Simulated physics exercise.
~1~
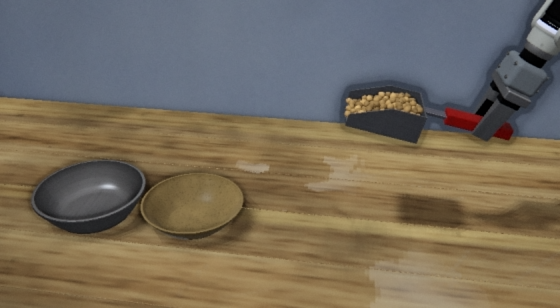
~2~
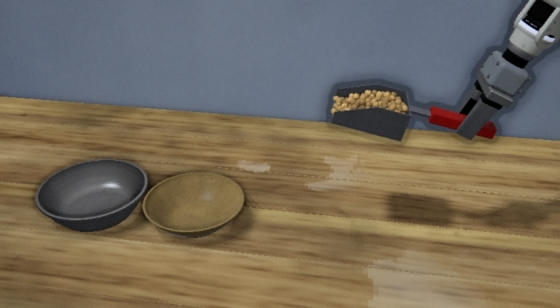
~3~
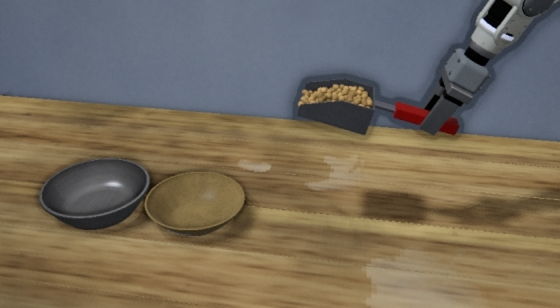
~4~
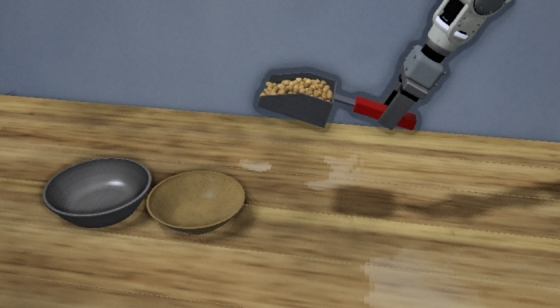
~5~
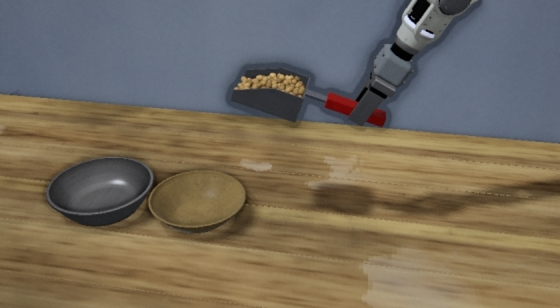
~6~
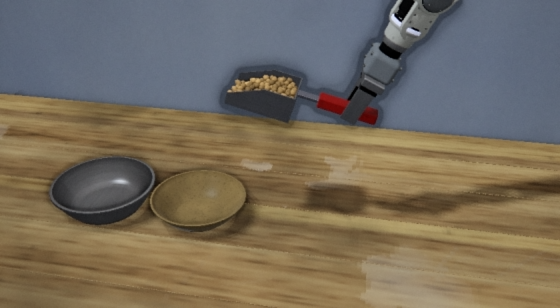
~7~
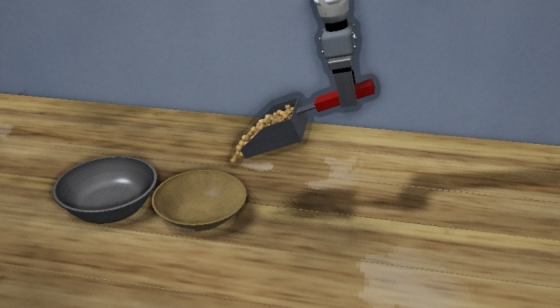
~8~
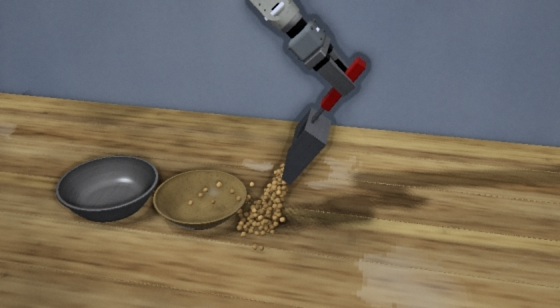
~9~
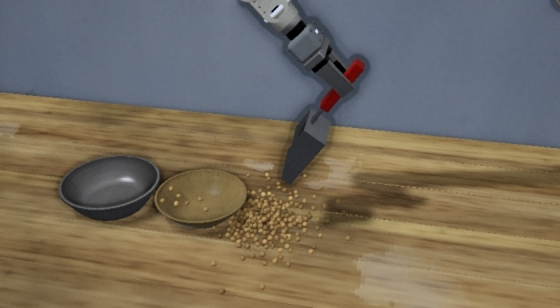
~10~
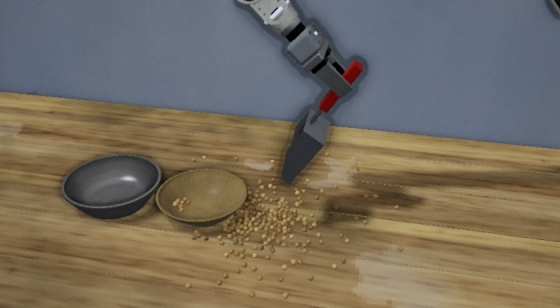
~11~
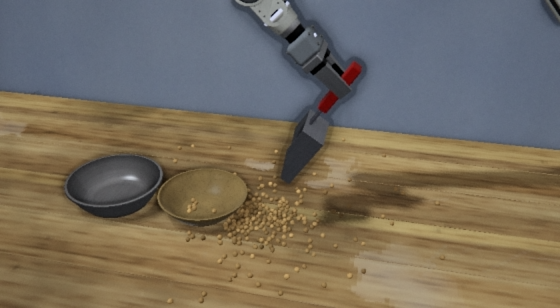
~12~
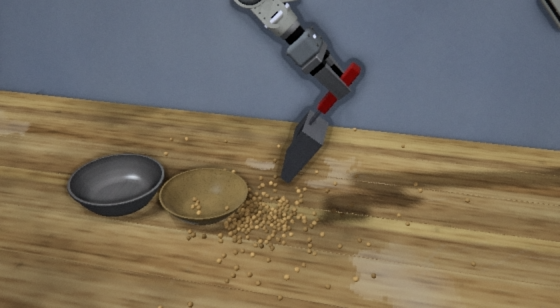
Dried chickpeas spilled across the wooden table when a robot arm carried a full scoop leftward and tipped it just short of the tan bowl, leaving most scattered beside it, only a few inside, and the dark gray bowl empty.
